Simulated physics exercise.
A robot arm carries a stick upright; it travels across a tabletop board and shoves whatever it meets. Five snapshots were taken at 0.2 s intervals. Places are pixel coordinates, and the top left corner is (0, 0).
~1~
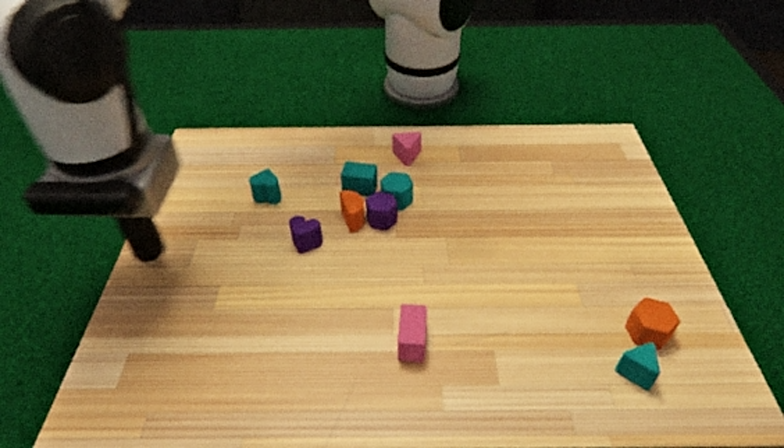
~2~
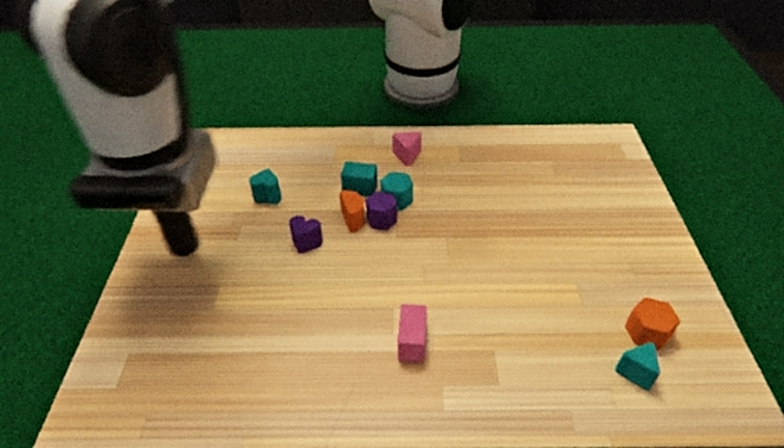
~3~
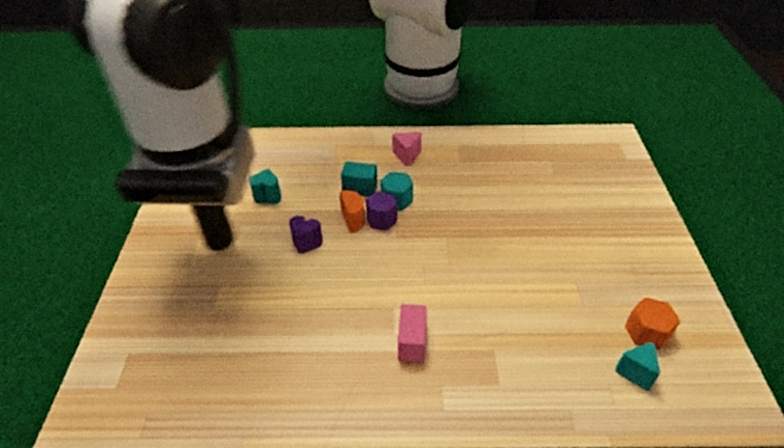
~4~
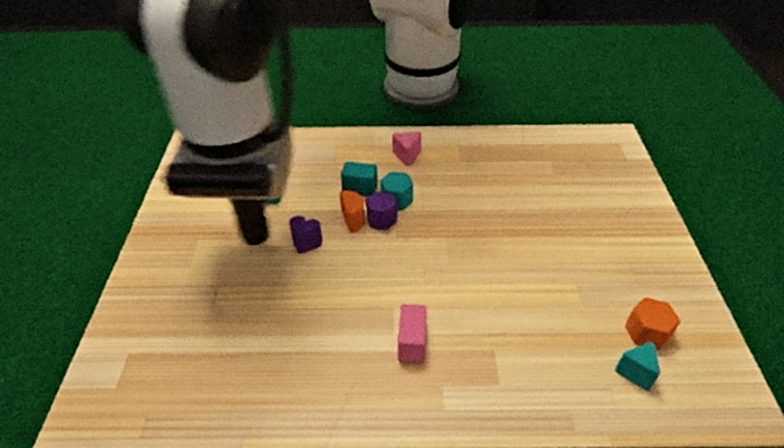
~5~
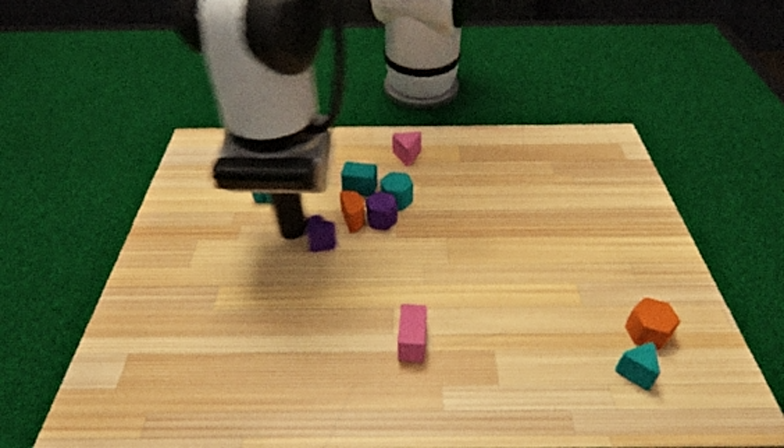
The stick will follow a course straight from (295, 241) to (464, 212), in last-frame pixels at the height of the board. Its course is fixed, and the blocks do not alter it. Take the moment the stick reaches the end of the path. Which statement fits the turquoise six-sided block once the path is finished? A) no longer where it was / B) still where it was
The correct letter is A.
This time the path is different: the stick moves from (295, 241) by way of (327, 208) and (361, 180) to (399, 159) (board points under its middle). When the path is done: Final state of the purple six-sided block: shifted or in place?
It is still where it was.
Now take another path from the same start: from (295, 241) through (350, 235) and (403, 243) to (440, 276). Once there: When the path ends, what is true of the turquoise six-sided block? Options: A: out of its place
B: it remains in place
That would be A.
What follows on the original path. One third of the way, stick at (353, 221); purple heart block at (370, 228), turned 70° clockwise; orange half-round block at (365, 199), turned 30° anticlockwise; purple six-sided block at (393, 198); turquoise six-sided block at (402, 178), turned 15° anticlockwise.
Two thirds of the way, stick at (410, 211); purple heart block at (375, 229), turned 85° clockwise; orange half-round block at (404, 188), turned 75° anticlockwise; purple six-sided block at (437, 188), turned 45° clockwise; turquoise six-sided block at (414, 171), turned 70° anticlockwise.
At the end, stick at (465, 201); purple heart block at (375, 229), turned 85° clockwise; orange half-round block at (404, 187), turned 80° anticlockwise; turquoise rectangle in place; purple six-sided block at (458, 175), turned 25° anticlockwise; turquoise six-sided block at (414, 170), turned 70° anticlockwise.
